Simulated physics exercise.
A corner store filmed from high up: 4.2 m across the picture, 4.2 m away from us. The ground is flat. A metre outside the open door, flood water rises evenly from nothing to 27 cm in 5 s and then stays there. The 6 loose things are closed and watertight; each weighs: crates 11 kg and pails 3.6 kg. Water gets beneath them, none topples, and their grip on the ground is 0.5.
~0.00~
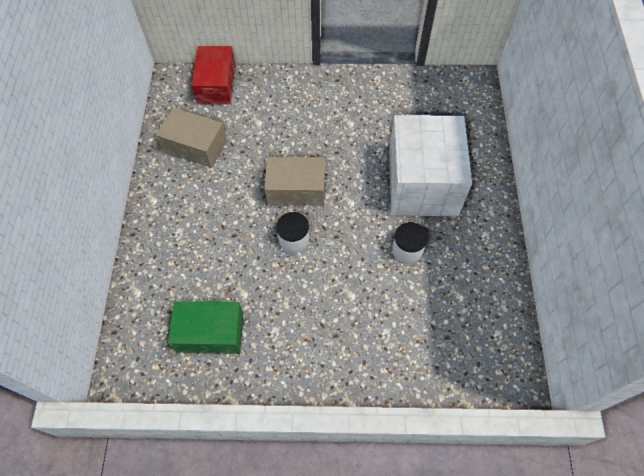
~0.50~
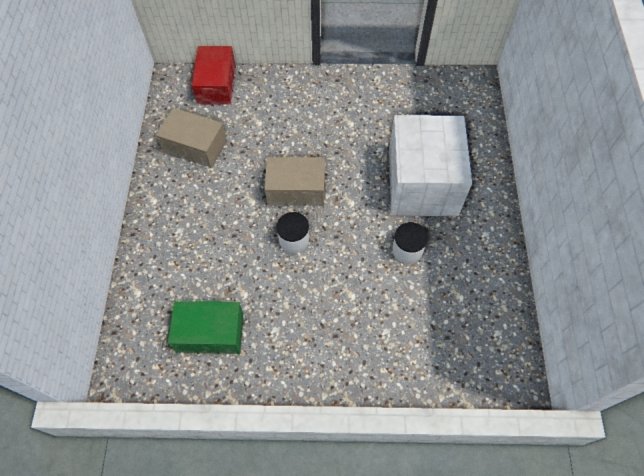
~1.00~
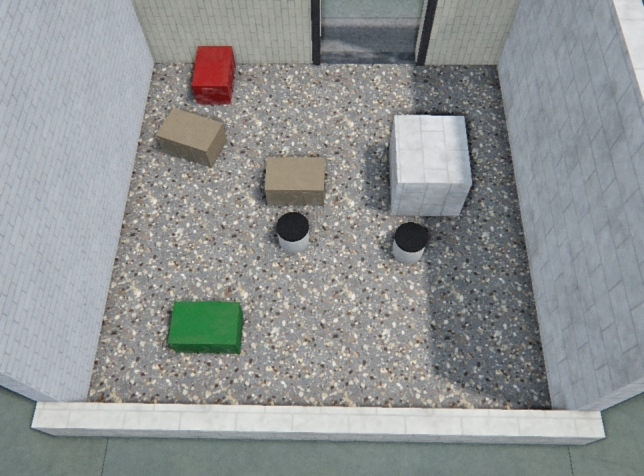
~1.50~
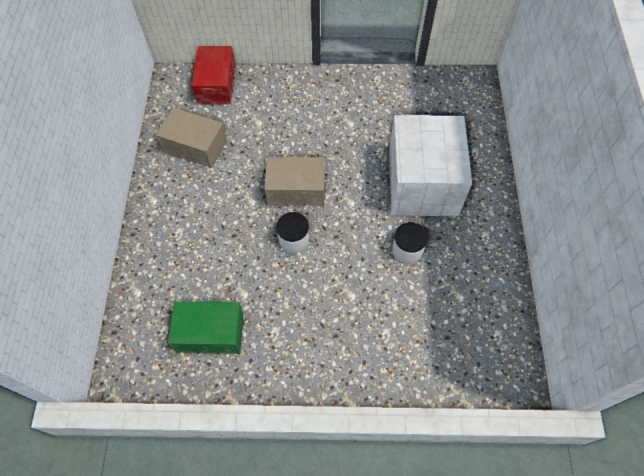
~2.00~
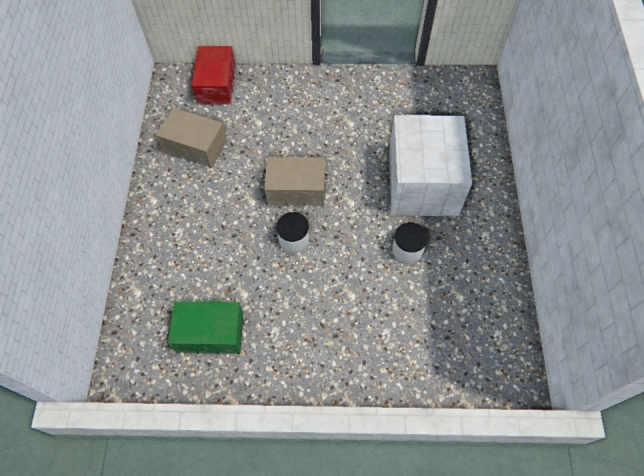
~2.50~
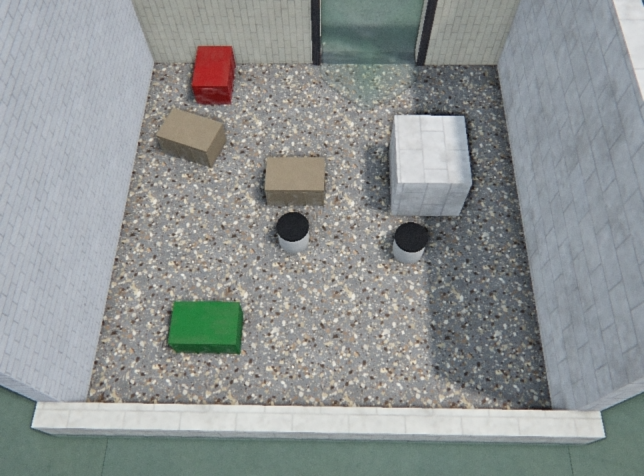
Water showed at the open doorway at the back and spread thinly onto the speckled floor just inside, while the red, green and tan crates, two pails and big pale block all stayed still.
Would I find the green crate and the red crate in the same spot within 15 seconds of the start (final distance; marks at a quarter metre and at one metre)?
The green crate slides a little; the red crate ends far away.
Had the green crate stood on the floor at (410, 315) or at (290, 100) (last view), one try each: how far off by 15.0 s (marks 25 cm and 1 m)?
In turn: It slides a little; it ends far away.
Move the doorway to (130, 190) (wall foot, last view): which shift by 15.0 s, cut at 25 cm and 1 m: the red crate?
Then the red crate ends far away.
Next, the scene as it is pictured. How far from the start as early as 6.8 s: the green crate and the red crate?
About 5 and 0 cm.
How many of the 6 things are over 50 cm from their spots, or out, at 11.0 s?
3 of them.
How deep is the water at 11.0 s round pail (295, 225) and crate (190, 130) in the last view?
About 16 and 6 cm.
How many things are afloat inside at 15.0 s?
6 of them.
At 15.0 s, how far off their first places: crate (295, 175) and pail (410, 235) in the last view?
In turn: 200 cm, 40 cm.
After 3.5 s the green crate is near (204, 322), 0.0 m from its start, aground; the red crate is near (212, 66), 0.0 m from its start, aground; 0 afloat.
After 6.8 s the green crate is near (203, 326), 0.0 m from its start, aground; the red crate is near (212, 66), 0.0 m from its start, aground; 1 afloat.
After 11.0 s the green crate is near (132, 310), 0.6 m from its start, afloat; the red crate is near (230, 63), 0.2 m from its start, afloat; 6 afloat.
After 15.0 s the green crate is near (138, 294), 0.6 m from its start, afloat; the red crate is near (221, 241), 2.3 m from its start, afloat; 6 afloat.
